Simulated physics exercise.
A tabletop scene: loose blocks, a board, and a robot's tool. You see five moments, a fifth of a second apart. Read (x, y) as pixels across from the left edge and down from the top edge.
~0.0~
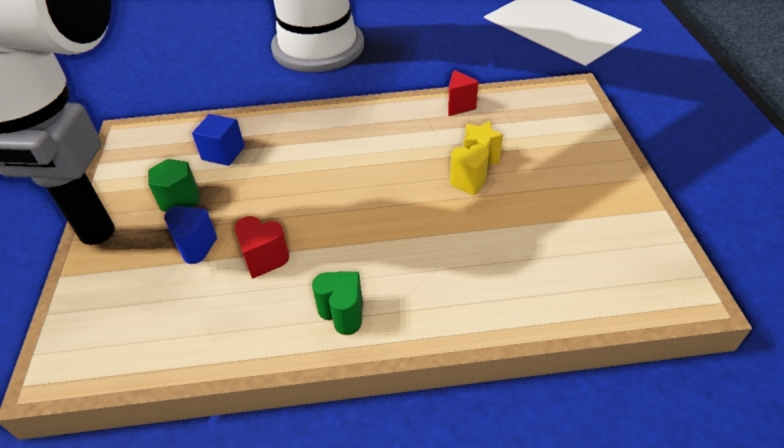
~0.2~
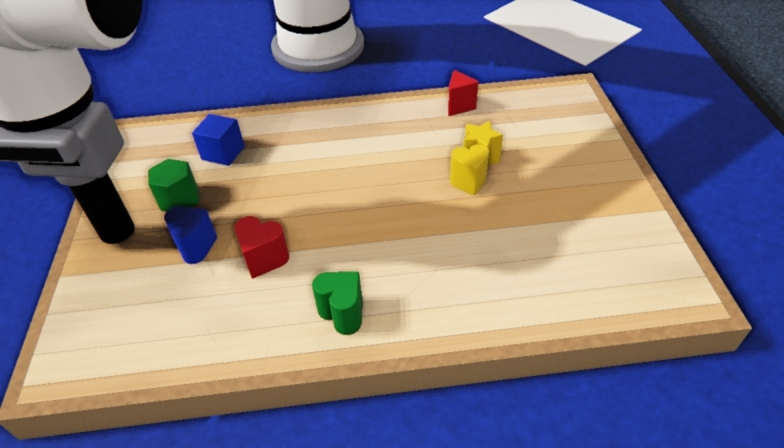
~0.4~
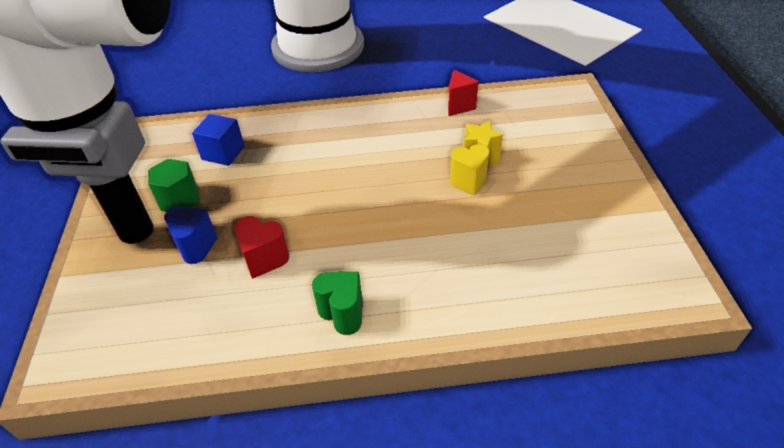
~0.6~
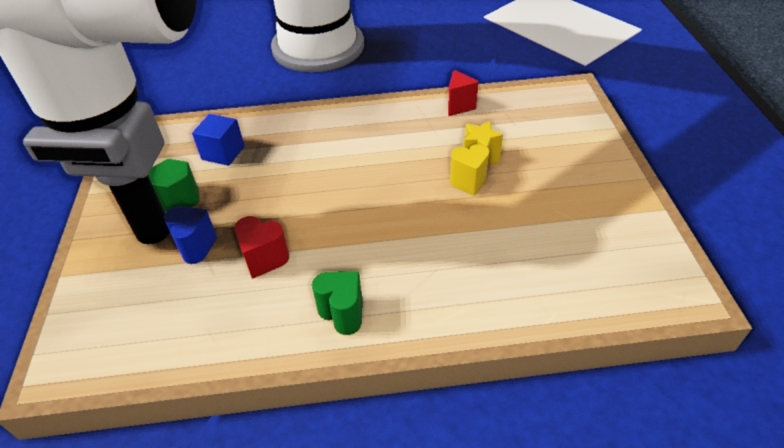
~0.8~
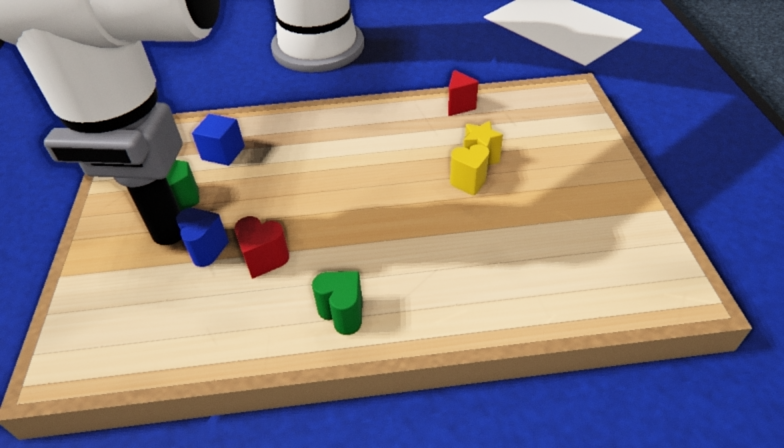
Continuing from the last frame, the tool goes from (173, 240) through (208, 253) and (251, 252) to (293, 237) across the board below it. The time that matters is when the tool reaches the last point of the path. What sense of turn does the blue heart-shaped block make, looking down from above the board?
Viewed from above, clockwise.
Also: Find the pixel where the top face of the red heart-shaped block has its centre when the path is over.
At (337, 248).
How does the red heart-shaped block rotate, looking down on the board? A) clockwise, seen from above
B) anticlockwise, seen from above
That would be A.
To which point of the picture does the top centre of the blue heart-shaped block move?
The spot you're after is about (317, 225) in the image.
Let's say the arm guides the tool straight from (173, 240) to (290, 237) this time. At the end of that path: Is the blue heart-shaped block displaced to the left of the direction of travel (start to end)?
No, that is not what happens.
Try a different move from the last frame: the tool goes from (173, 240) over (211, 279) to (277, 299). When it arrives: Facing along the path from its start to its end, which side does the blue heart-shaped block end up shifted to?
It goes left.
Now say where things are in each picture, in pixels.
In the first picture, tool tip (97, 233); block tops, green six-sided block (168, 172); blue heart-shaped block (184, 219); red heart-shaped block (256, 232).
In the second picture, tool (118, 232); blocks unchanged.
In the third picture, tool (136, 231); blocks unchanged.
In the fourth picture, tool (154, 232); blocks unchanged.
In the fifth picture, tool (170, 233); green six-sided block partly hidden; blue heart-shaped block (195, 222); red heart-shaped block (256, 232).
What follows on the original path. One third of the way, tool (207, 246); blue heart-shaped block (239, 229), turned 20° anticlockwise; red heart-shaped block (274, 235), turned 25° clockwise.
Two thirds of the way, tool (249, 244); blue heart-shaped block (281, 231); red heart-shaped block (314, 241), turned 35° clockwise.
At the end, tool (291, 230); green six-sided block in place; blue heart-shaped block (317, 225), turned 25° clockwise; red heart-shaped block (337, 248), turned 65° clockwise.
